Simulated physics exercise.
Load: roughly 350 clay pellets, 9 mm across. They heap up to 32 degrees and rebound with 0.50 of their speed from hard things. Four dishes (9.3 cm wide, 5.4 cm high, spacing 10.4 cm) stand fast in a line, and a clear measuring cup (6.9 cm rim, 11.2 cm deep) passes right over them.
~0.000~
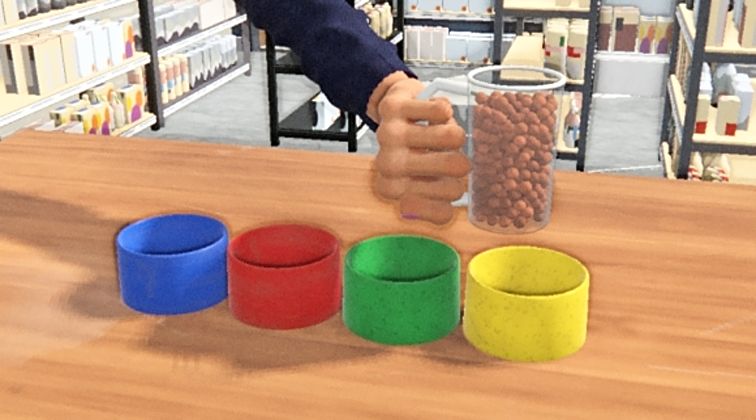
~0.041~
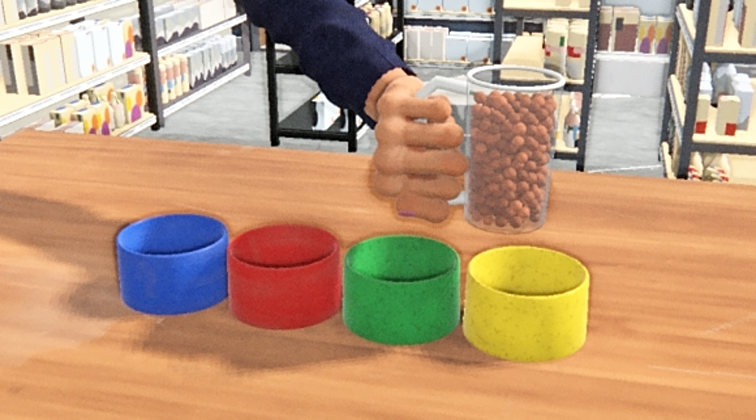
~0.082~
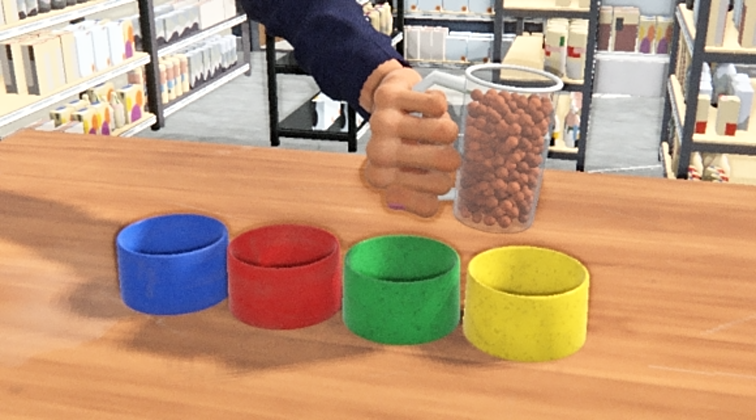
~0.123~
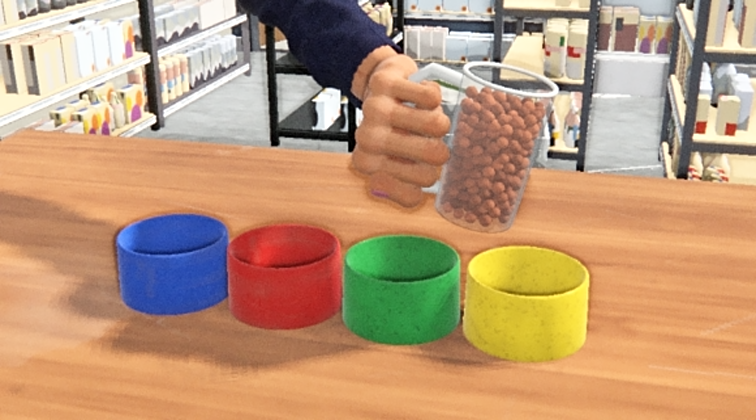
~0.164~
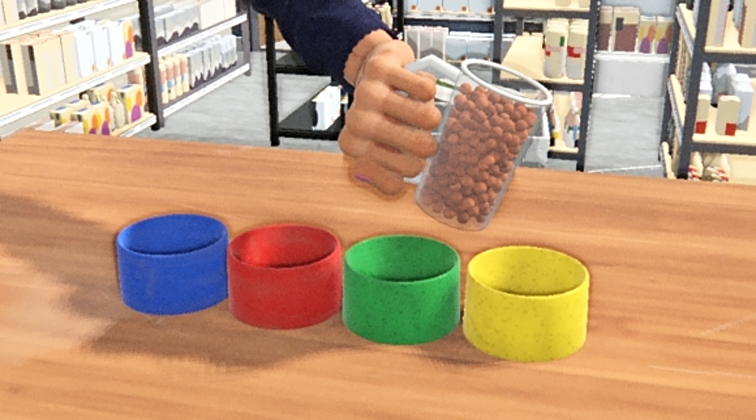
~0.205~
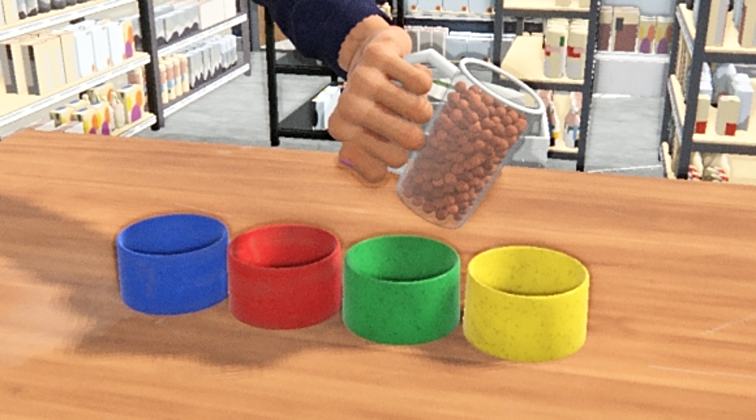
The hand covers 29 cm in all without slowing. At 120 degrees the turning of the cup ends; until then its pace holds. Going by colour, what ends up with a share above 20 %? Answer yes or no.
Red: Yes, blue: No, green: Yes, yellow: No, counter: No.
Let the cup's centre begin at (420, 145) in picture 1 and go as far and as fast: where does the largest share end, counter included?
The winner: Red.
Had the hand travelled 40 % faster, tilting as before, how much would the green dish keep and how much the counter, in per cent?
Green 0, counter 10.
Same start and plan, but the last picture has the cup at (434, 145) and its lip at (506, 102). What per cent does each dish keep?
Red 90, blue 0, green 0, yellow 0.
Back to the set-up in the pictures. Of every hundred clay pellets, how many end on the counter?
About 10 per cent.
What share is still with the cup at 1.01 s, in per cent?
Some 25 per cent of the load.
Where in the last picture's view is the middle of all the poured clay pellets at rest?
Around (323, 289).
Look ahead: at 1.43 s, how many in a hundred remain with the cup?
Some 0 per cent of the load.
Then, at 0.69 s, tilt 118 degrees; cup holds 85 %, green 10 %.
After 1.01 s, tilt 120 degrees; cup holds 25 %, red 25 %, green 40 %.
Then, at 1.43 s, tilt 120 degrees; cup holds 0 %, red 50 %, green 40 %.
At rest (1.7 s), red 50 %, blue 0 %, green 40 %, yellow 0 %, counter 10 %.
